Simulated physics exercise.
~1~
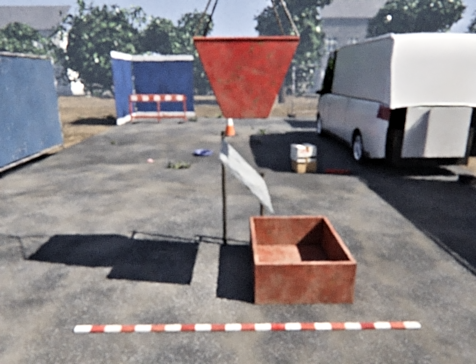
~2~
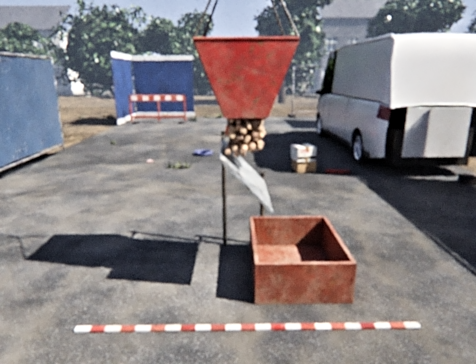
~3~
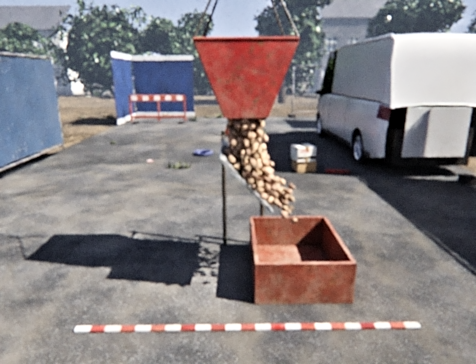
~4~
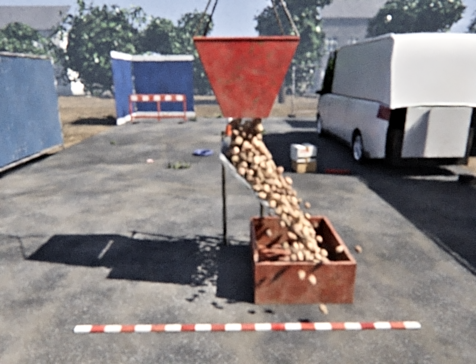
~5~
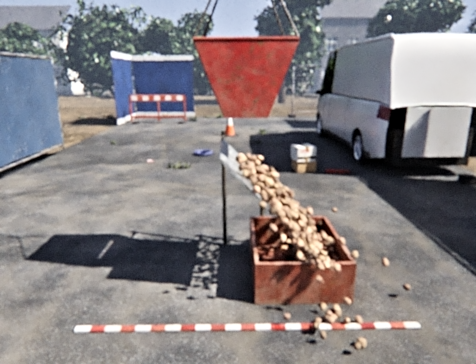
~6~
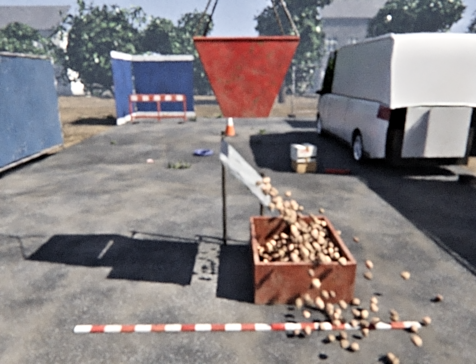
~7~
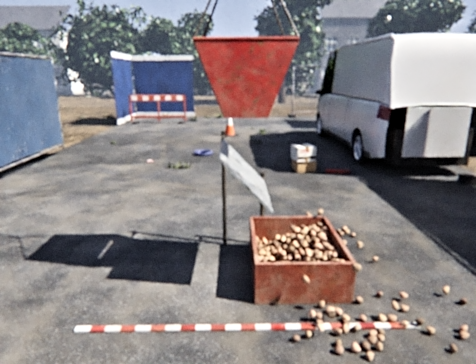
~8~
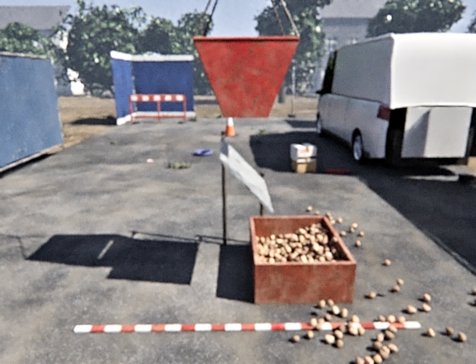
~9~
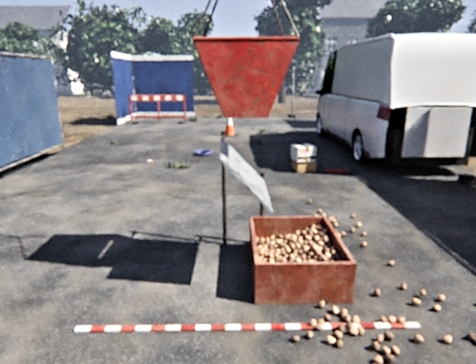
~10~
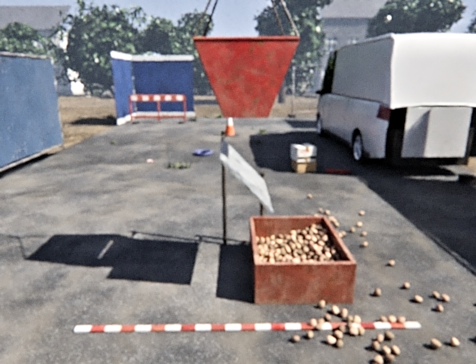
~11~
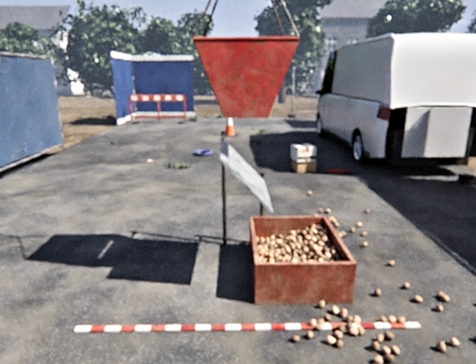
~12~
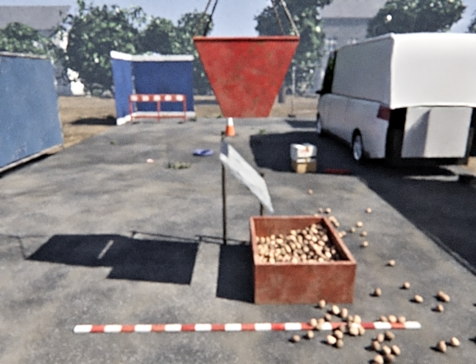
In a paved yard, stones pour from a red hopper, filling a bin and scattering rightward.
